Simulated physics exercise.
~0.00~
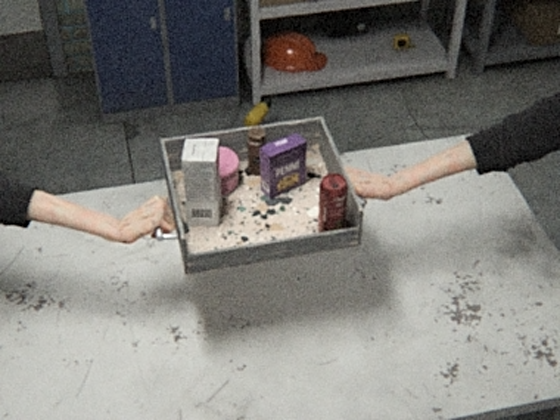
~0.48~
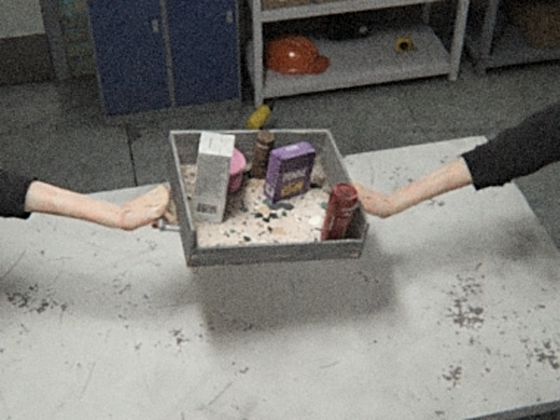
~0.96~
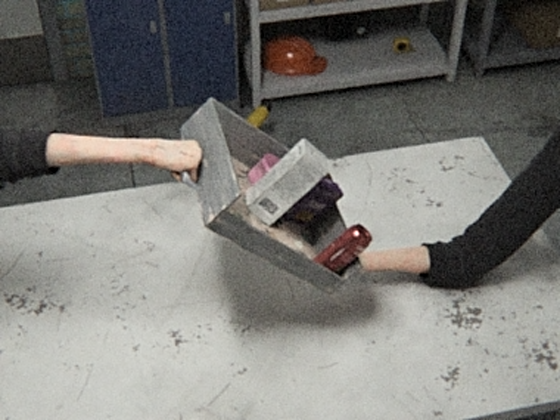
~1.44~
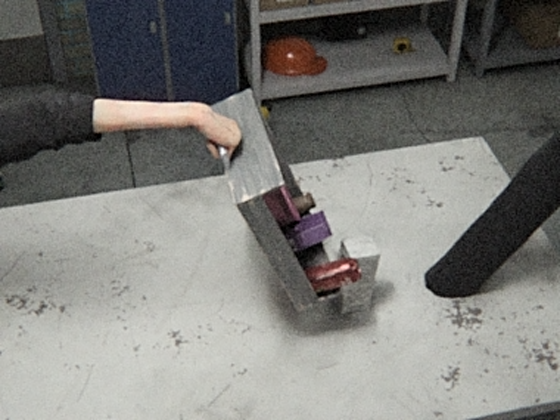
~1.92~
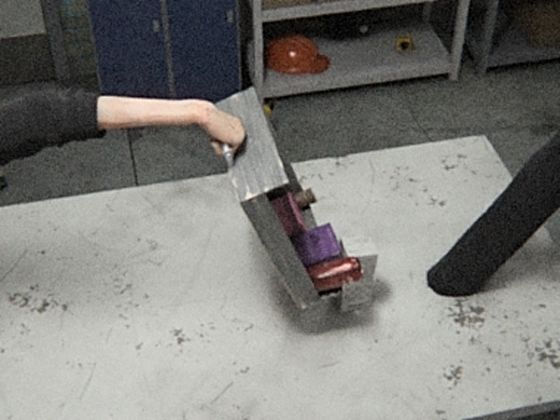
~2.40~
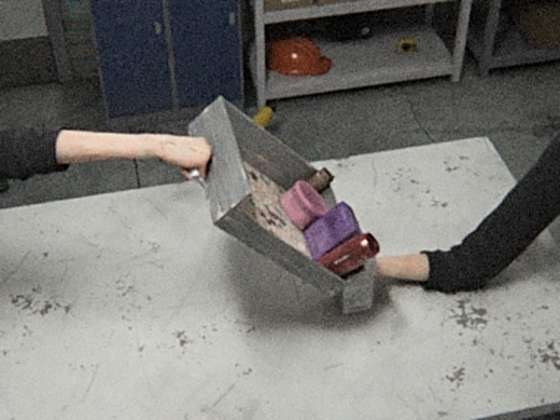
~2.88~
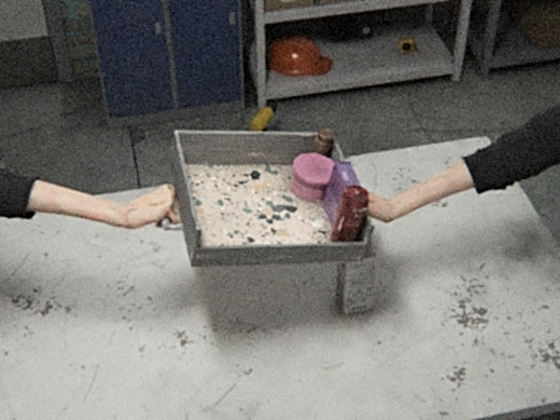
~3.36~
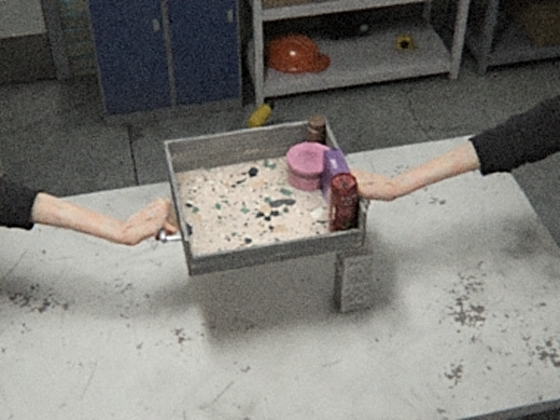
A hand-held crate tips steeply right, spilling only the white carton, then returns level.
